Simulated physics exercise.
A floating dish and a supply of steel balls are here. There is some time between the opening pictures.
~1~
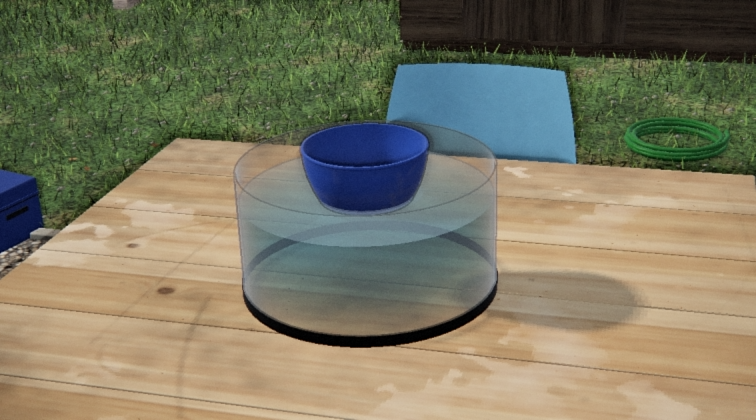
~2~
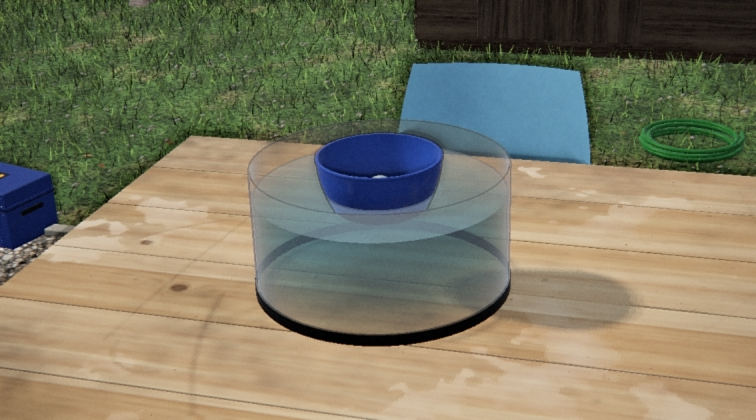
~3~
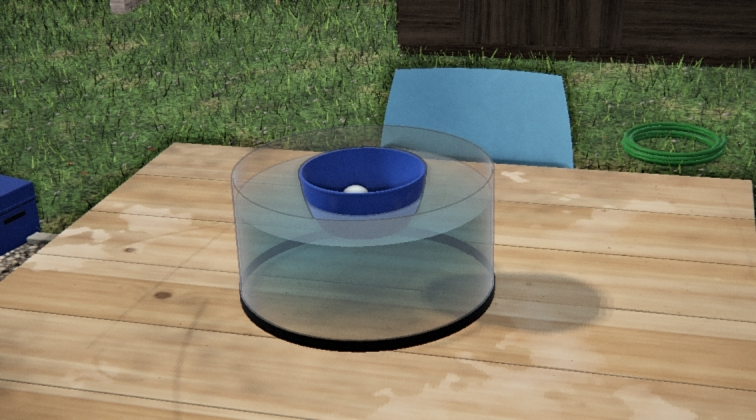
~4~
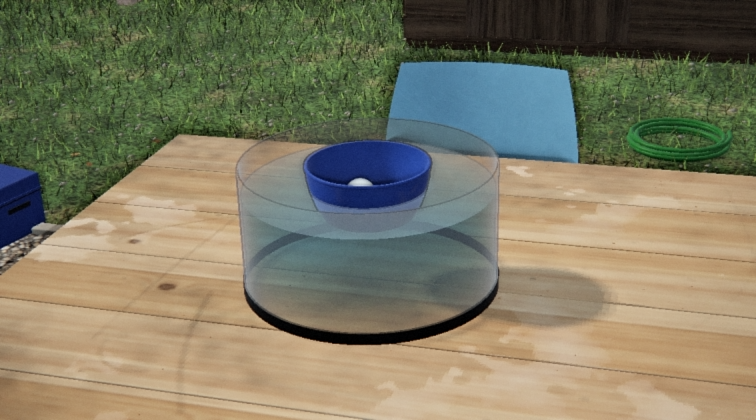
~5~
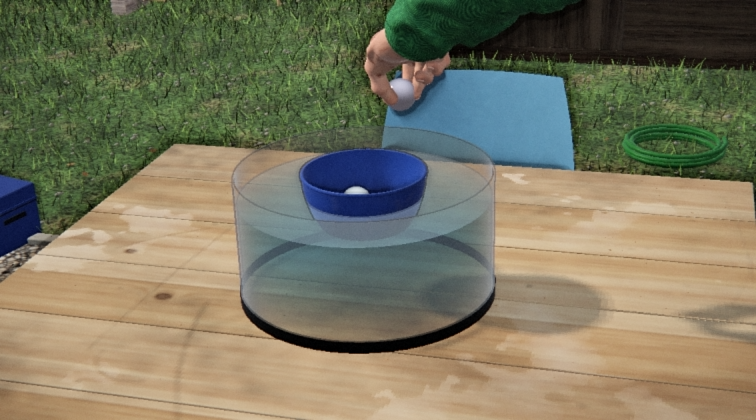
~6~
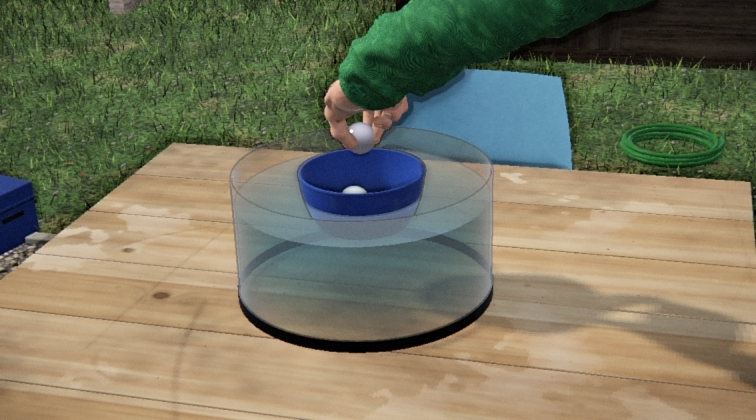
On a wooden table outdoors, a blue bowl floated in a clear tub of water, sitting lower once balls were inside, and then a green-sleeved hand brought another ball over it.
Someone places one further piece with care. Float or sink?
Still up.
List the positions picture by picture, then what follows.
In the first picture, dish (365, 146) empty; most of its side above the surface.
In the second picture, dish (379, 157) with one aboard; about two thirds of its side above the surface.
In the third picture, dish (363, 171) with two aboard; about half of its side above the surface.
In the fourth picture, dish (368, 164) with two aboard; about half of its side above the surface.
In the fifth picture, dish (364, 173) with two aboard; about half of its side above the surface; the next steel ball in the hand at (400, 94).
In the sixth picture, dish (362, 172) with two aboard; about half of its side above the surface; the next steel ball in the hand at (360, 138).
Soon after, the steel ball is in and the dish dips.
Later, it steadies; about a fifth of its side above the surface.
In the end, the dish floats; about a fifth of its side above the surface.
